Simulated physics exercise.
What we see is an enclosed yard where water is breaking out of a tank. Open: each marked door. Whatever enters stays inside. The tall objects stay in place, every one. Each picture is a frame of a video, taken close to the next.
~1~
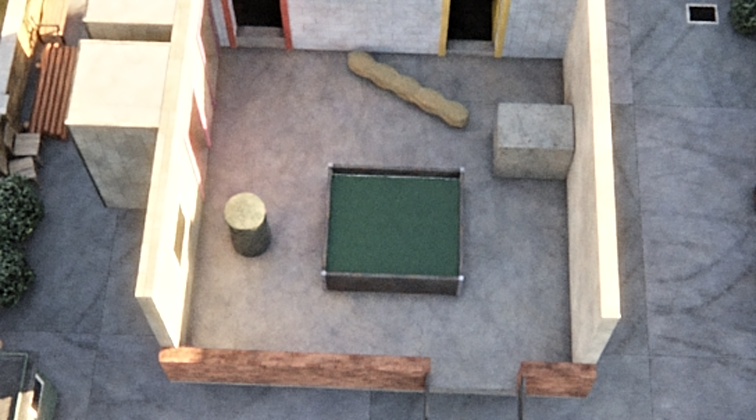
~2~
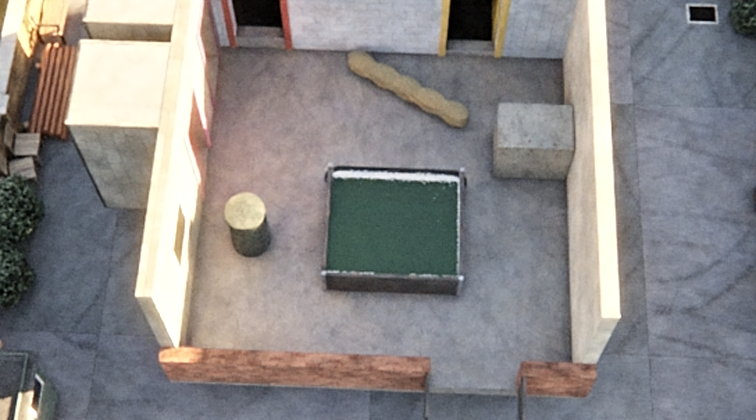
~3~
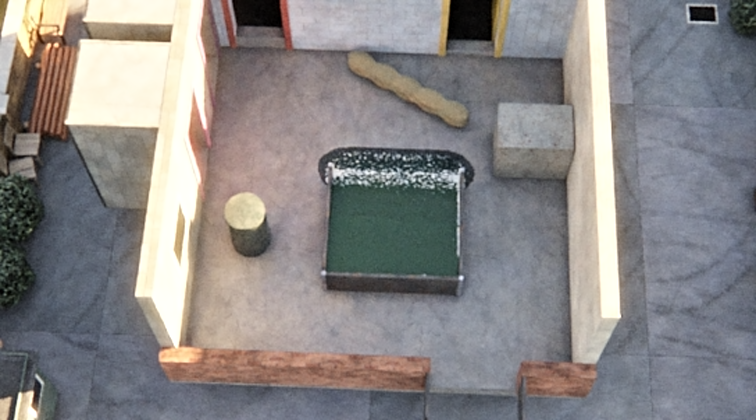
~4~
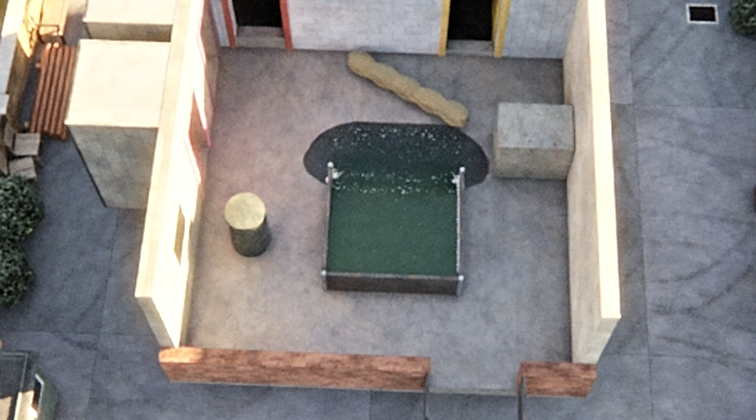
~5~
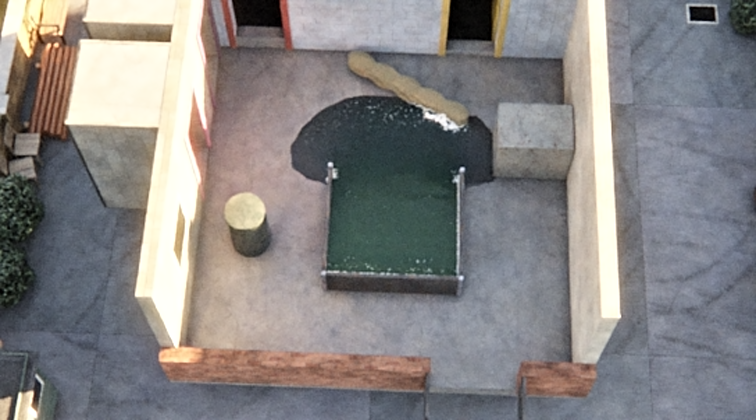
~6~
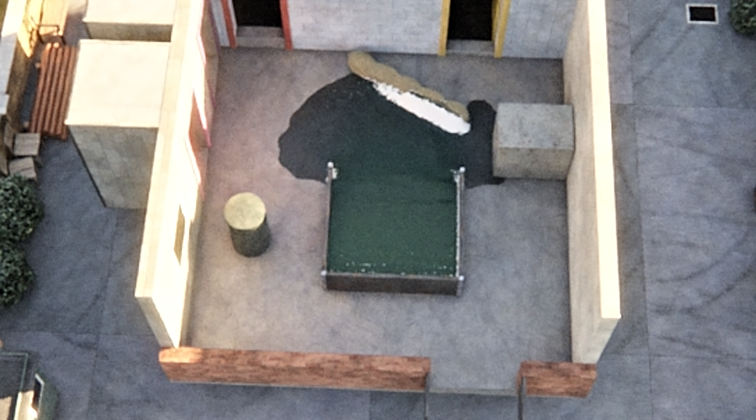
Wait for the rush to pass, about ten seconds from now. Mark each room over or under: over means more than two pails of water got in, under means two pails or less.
Pink door: Under, purple door: Over, red door: Under, yellow door: Under.
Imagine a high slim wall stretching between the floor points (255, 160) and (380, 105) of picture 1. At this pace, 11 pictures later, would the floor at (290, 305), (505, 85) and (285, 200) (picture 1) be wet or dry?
Log, spots one to three: Spared; swamped; swamped.
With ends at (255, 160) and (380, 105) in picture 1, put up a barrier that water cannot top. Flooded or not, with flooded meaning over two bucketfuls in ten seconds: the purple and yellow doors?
The purple one falls short, the yellow one falls short.
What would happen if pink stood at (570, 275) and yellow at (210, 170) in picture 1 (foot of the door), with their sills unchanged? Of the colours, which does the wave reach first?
It is the one in red.
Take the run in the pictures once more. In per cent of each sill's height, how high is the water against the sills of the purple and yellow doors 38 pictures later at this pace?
Respectively about 60 and 60 per cent.
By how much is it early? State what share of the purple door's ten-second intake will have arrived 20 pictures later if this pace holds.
About 75 per cent.
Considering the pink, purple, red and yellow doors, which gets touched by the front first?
Result: The one in red is first.
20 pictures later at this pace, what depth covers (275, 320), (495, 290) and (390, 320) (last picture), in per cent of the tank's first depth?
About 0 per cent, then 4 per cent, then 0 per cent.
A moment on, water covers 25 % of the floor; the pink door not reached, the purple door not reached, the red door not reached, the yellow door not reached.
Next, water covers 35 % of the floor; the pink door not reached, the purple door wet at the sill, nothing in, the red door wet at the sill, nothing in, the yellow door wet at the sill, nothing in.
Then, water covers 55 % of the floor; the pink door wet at the sill, nothing in, the purple door far over two buckets in, the red door wet at the sill, nothing in, the yellow door wet at the sill, nothing in.
Later, water covers 80 % of the floor; the pink door under two buckets in, the purple door far over two buckets in, the red door wet at the sill, nothing in, the yellow door wet at the sill, nothing in.
In the end, water covers 95 % of the floor; the pink door under two buckets in, the purple door far over two buckets in, the red door wet at the sill, nothing in, the yellow door wet at the sill, nothing in.
